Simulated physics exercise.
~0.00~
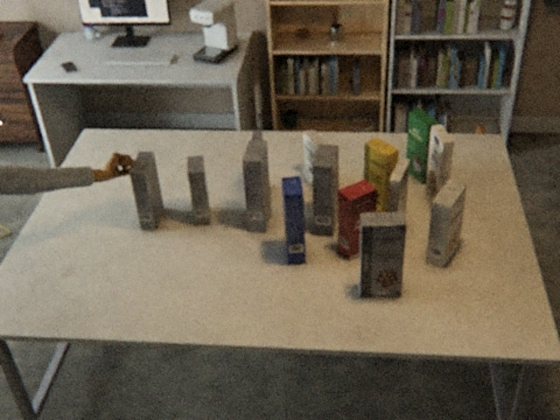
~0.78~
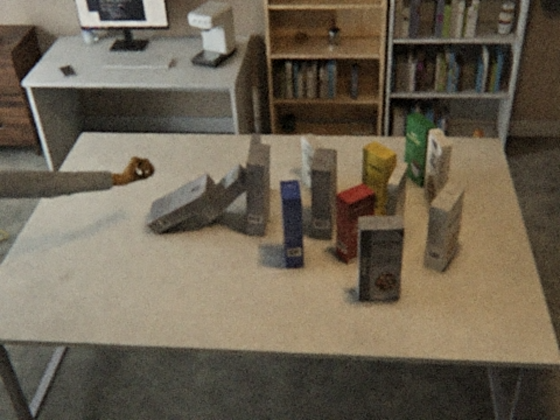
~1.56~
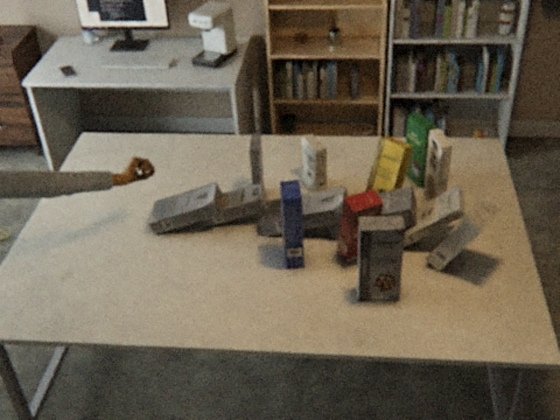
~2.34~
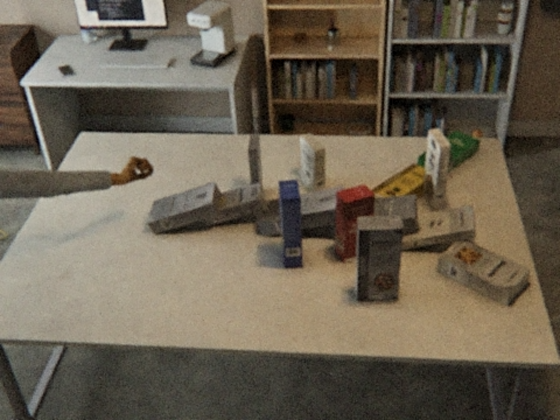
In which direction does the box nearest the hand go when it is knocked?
It topples to the right, away from the hand, and ends up leaning low against the next box.
